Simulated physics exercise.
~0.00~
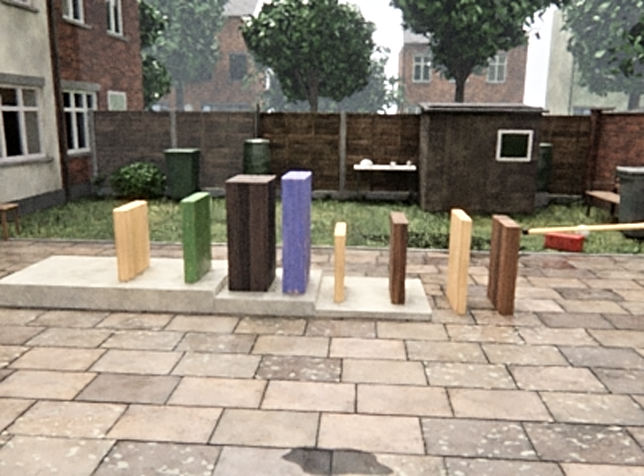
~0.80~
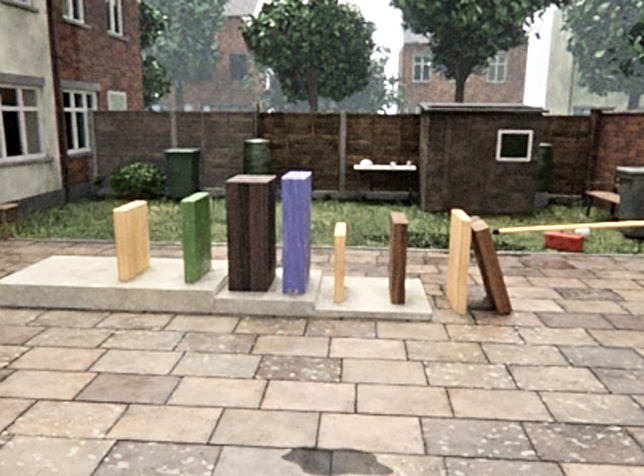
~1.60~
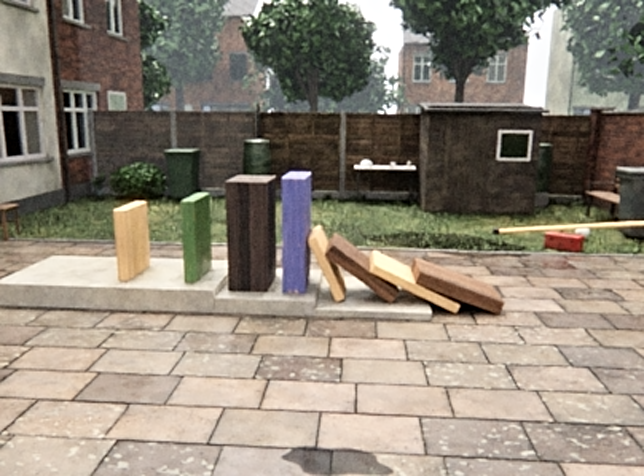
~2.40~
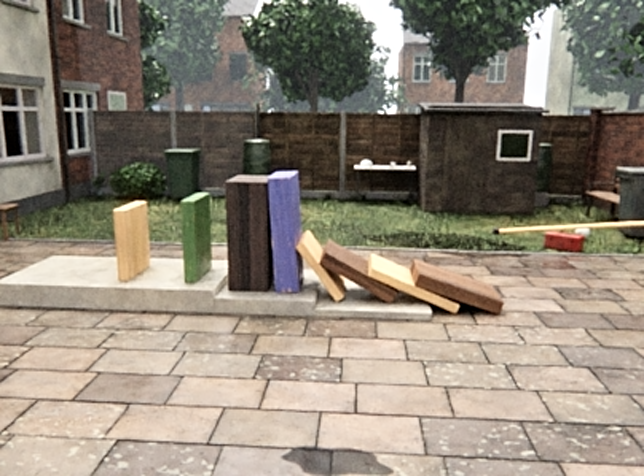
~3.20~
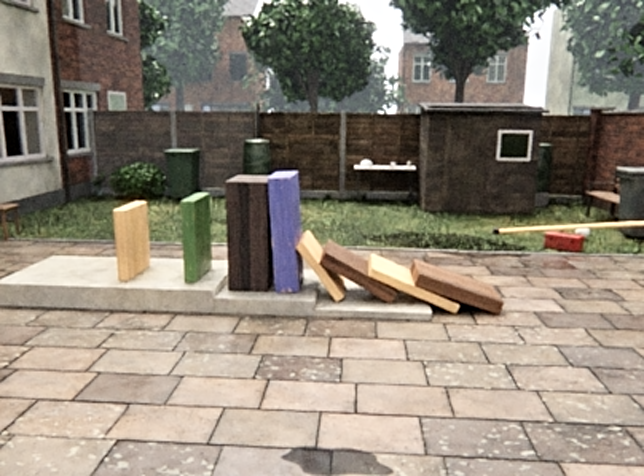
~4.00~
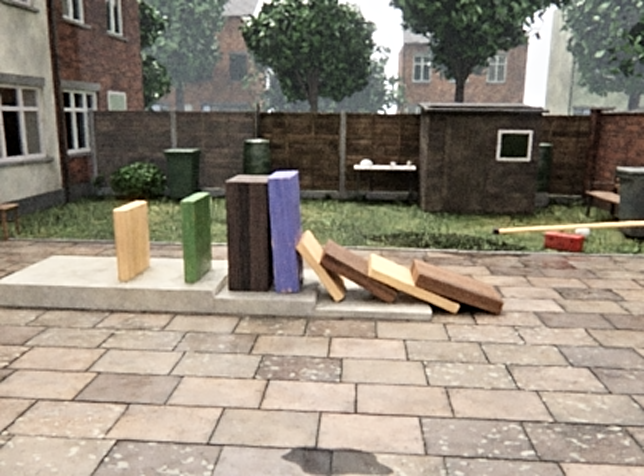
Eight upright boards of different sizes stand in a row across a paved yard, several on low pale steps, seen from the front by a still camera. From the left they are pale wood, green, thick dark brown, blue-purple, then smaller pale and brown ones, with grass, a fence, a shed and brick houses behind. The brown board at the right end tips left into its pale neighbour, and the next two topple in turn. The last to fall leans against the blue board, which tilts slightly onto the dark one and stops. The four left-hand boards remain standing.
